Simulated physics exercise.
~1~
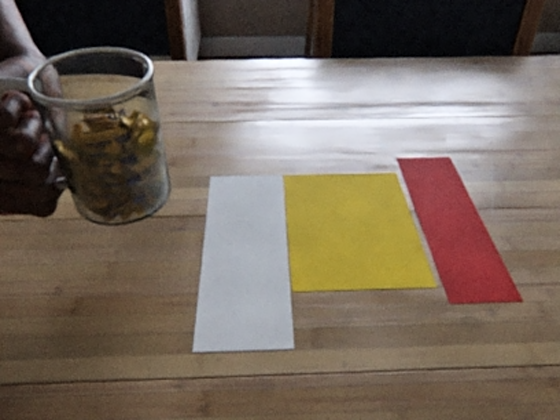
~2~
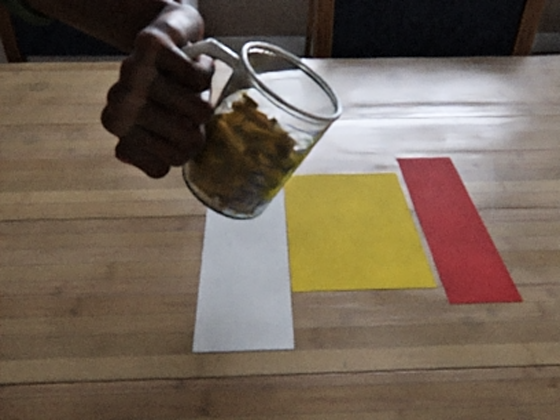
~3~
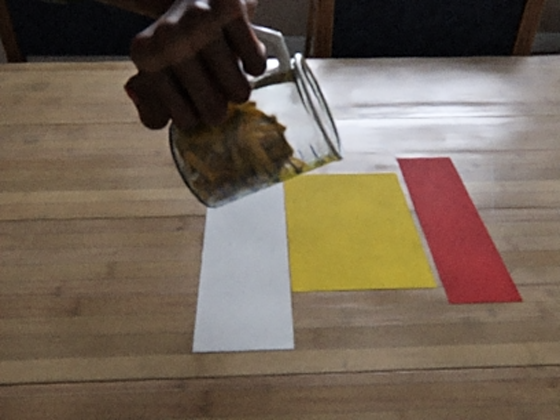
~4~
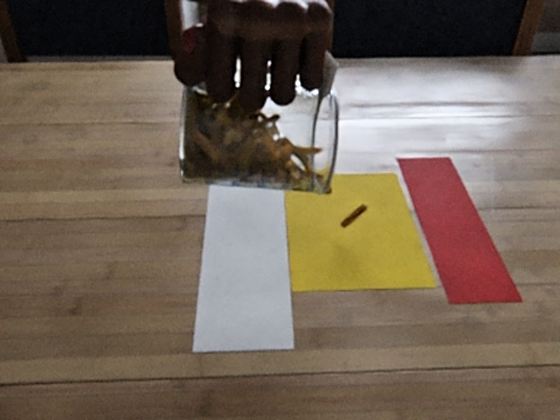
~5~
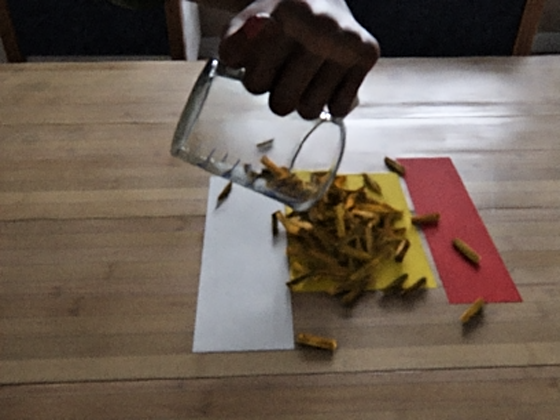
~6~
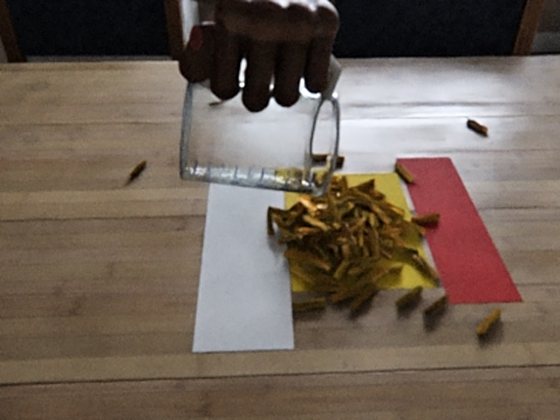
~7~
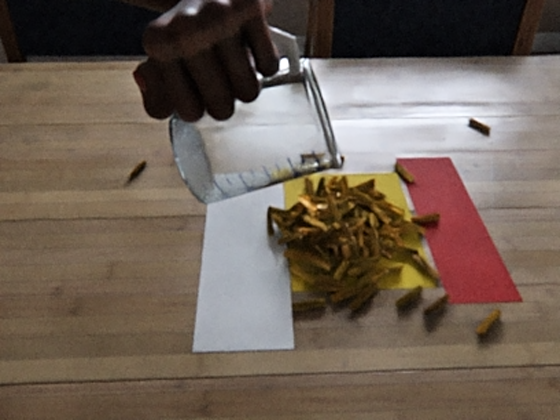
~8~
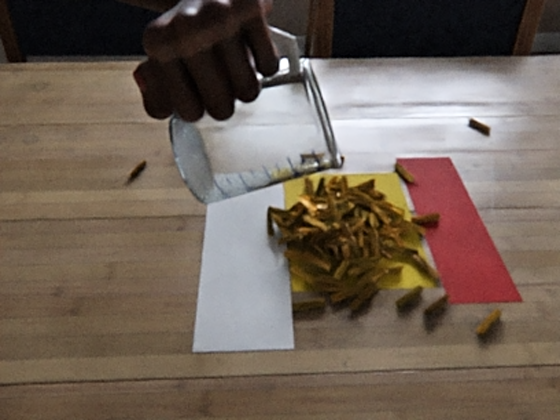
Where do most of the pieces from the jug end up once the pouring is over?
Most of them end up in a heap on the yellow sheet in the middle. Only a small share lies elsewhere, with a few pieces scattered on the bare table and the jug left practically empty.
